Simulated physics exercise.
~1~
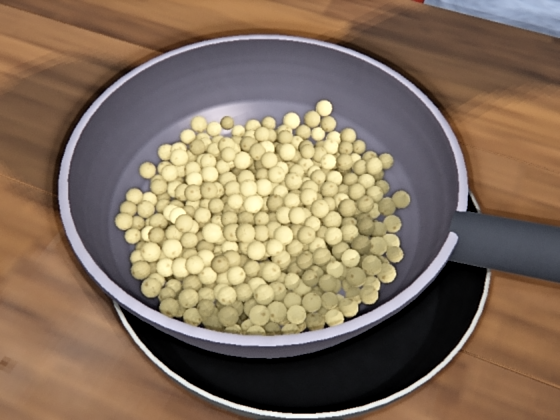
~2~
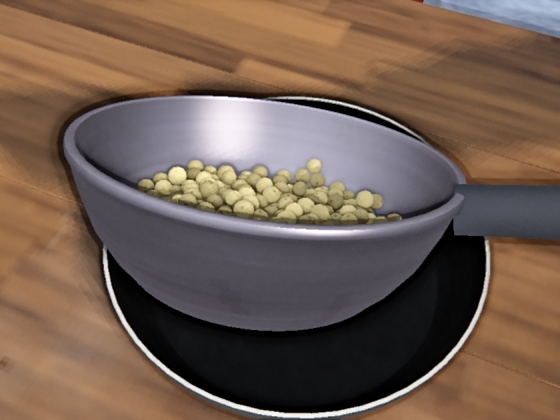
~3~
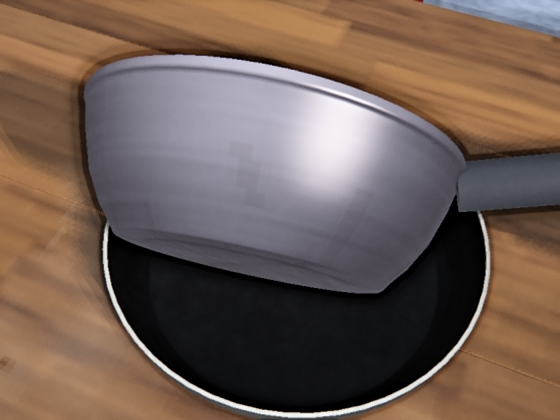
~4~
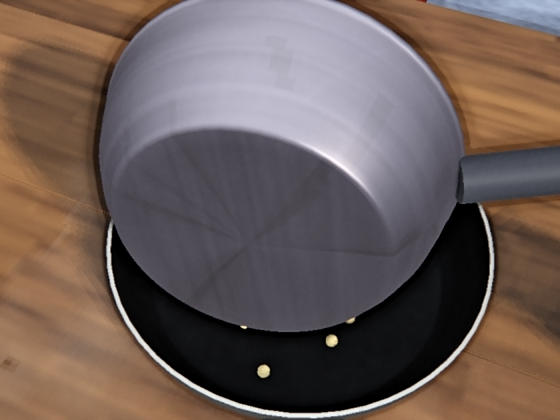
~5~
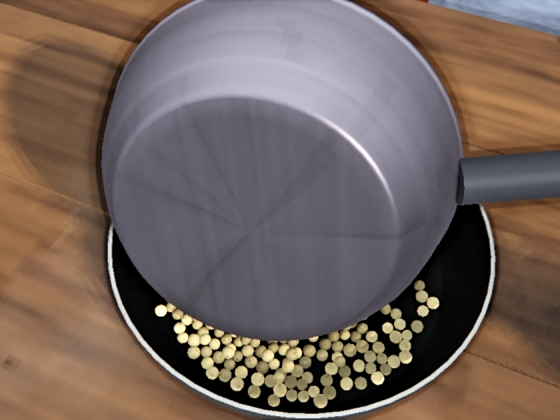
The clip opens on a grey, long-handled pan full of pale, round soya beans, held over a shallow black dish with a white rim on a wooden surface. The pan begins to tip, its near side rising until only part of the heap shows above the edge. It keeps turning until its outer wall hides the beans, while the dish below still looks empty. As the underside swings into view, a few beans appear on the black surface. Finally, with the pan tilted past its side, many beans lie scattered across the near part of the dish.
